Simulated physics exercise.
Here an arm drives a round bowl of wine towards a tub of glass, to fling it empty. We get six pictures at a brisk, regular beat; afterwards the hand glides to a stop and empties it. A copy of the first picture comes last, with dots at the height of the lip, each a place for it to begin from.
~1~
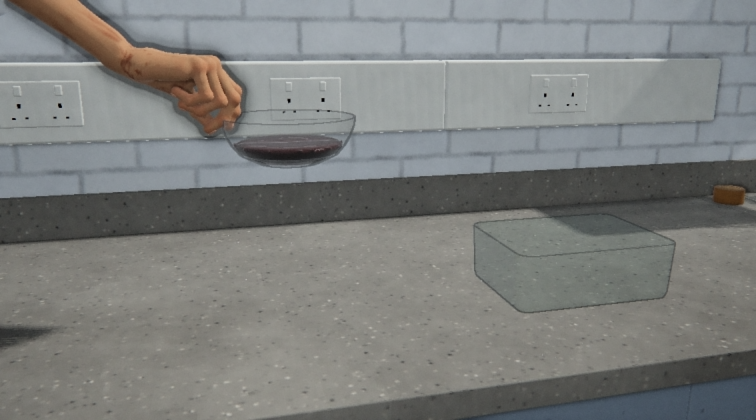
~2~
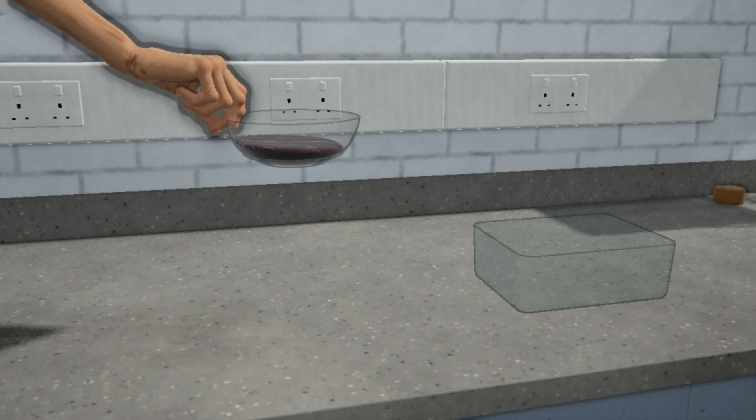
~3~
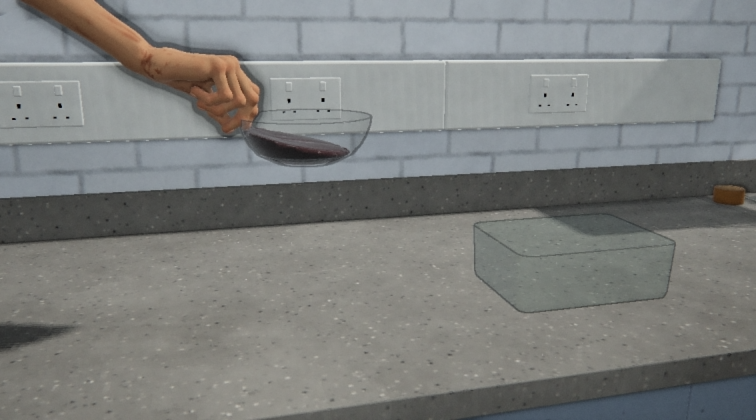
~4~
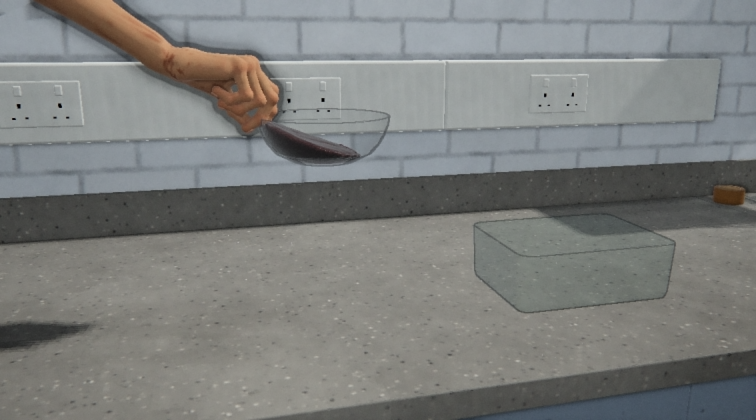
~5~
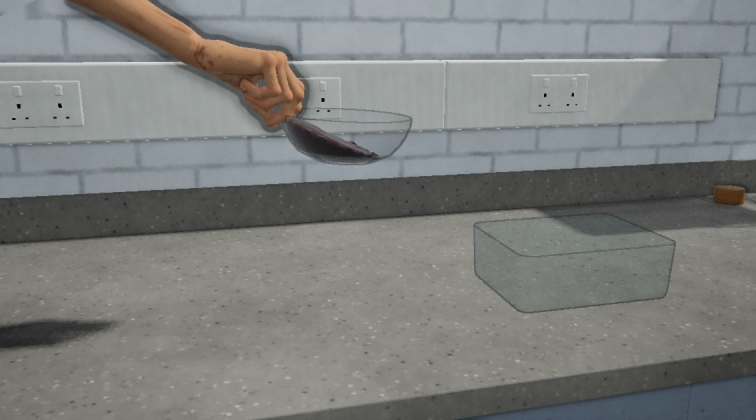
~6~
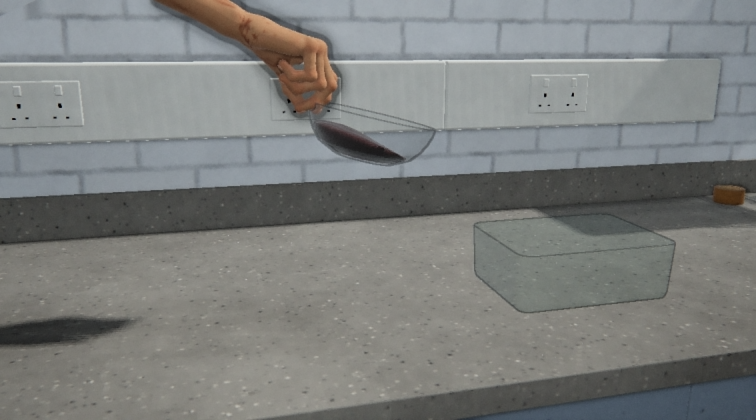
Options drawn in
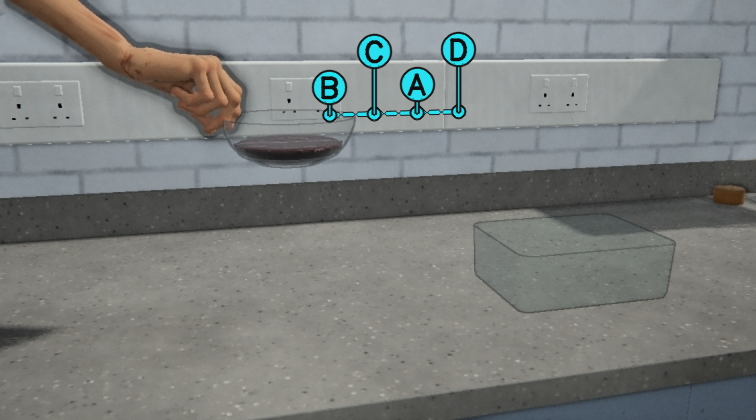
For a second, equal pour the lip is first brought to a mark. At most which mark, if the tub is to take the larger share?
The answer is spot B.
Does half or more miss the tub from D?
No, that is safe.
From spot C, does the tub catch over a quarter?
Yes, clearly.
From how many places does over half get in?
All four.
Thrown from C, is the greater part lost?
No, that is safe.
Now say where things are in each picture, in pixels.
The first frame shows upright, lip at (352, 114); tub from (514, 312) to (664, 296); nothing has left yet.
The second frame shows upright, lip at (356, 114); nothing has left yet.
The third frame shows upright, lip at (368, 114); nothing has left yet.
The fourth frame shows upright, lip at (386, 113); nothing has left yet.
The fifth frame shows tipped about 3°, lip at (407, 116); nothing has left yet.
The sixth frame shows tipped about 14°, lip at (431, 127); nothing has left yet.
In cyan, A at (417, 112); B at (329, 115); C at (374, 113); D at (458, 111).
For spot A, about 86 % lands in the tub, 8 % falls short and 6 % goes beside or beyond.
For spot B, about 70 % lands in the tub, 20 % falls short and 10 % goes beside or beyond.
For spot C, about 81 % lands in the tub, 6 % falls short and 13 % goes beside or beyond.
For spot D, about 63 % lands in the tub, 6 % falls short and 31 % goes beside or beyond.
